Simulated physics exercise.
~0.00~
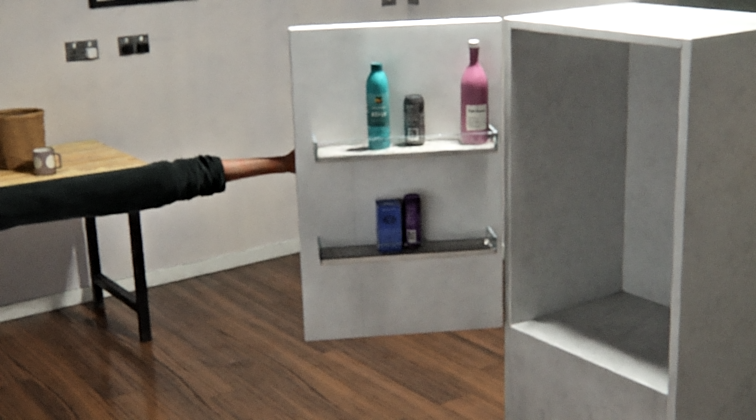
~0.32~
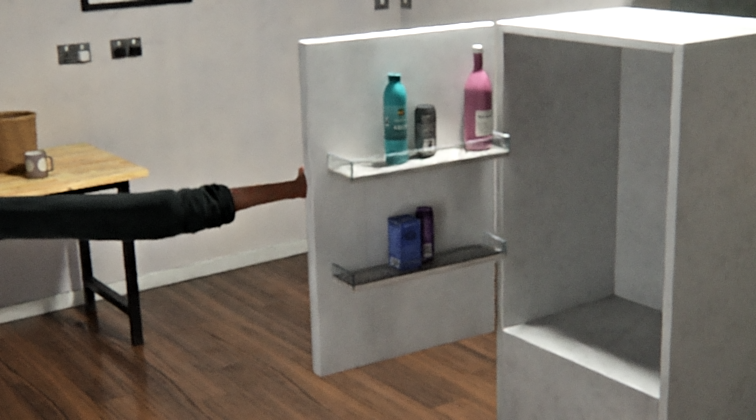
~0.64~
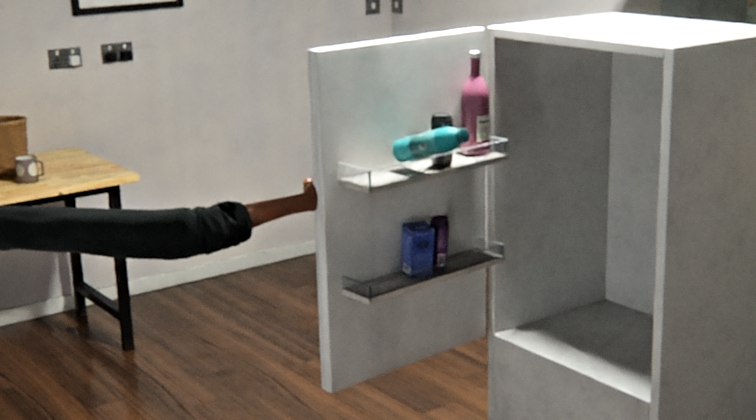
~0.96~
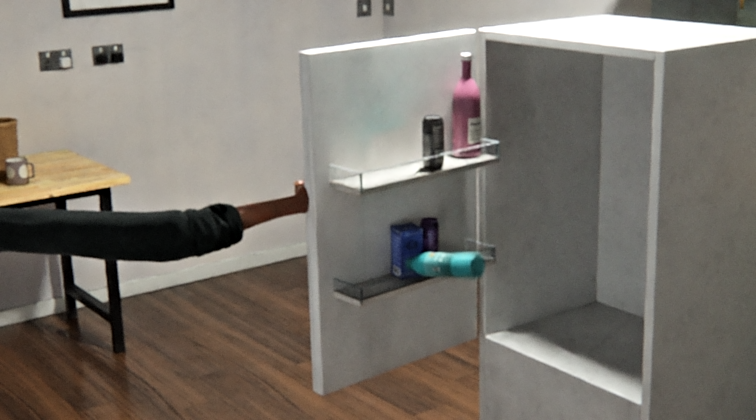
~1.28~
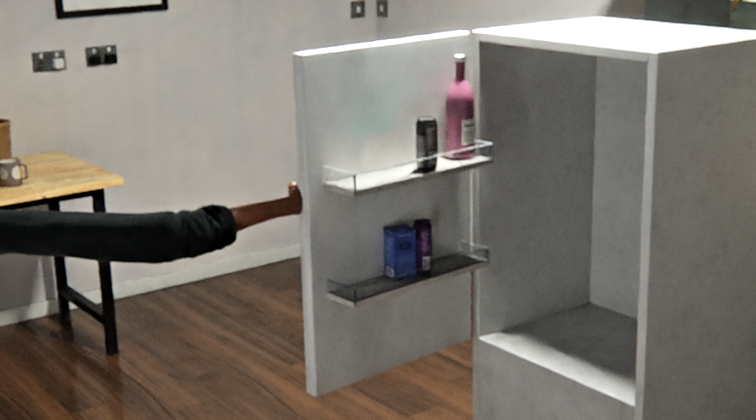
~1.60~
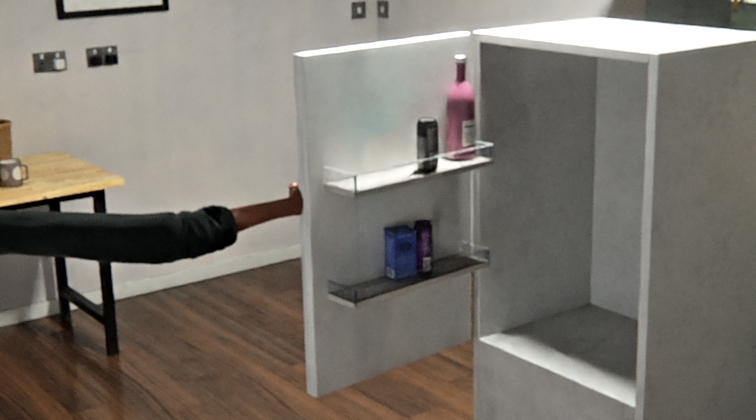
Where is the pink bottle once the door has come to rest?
The pink bottle is still in the upper rack of the door, standing upright near the hinge side.
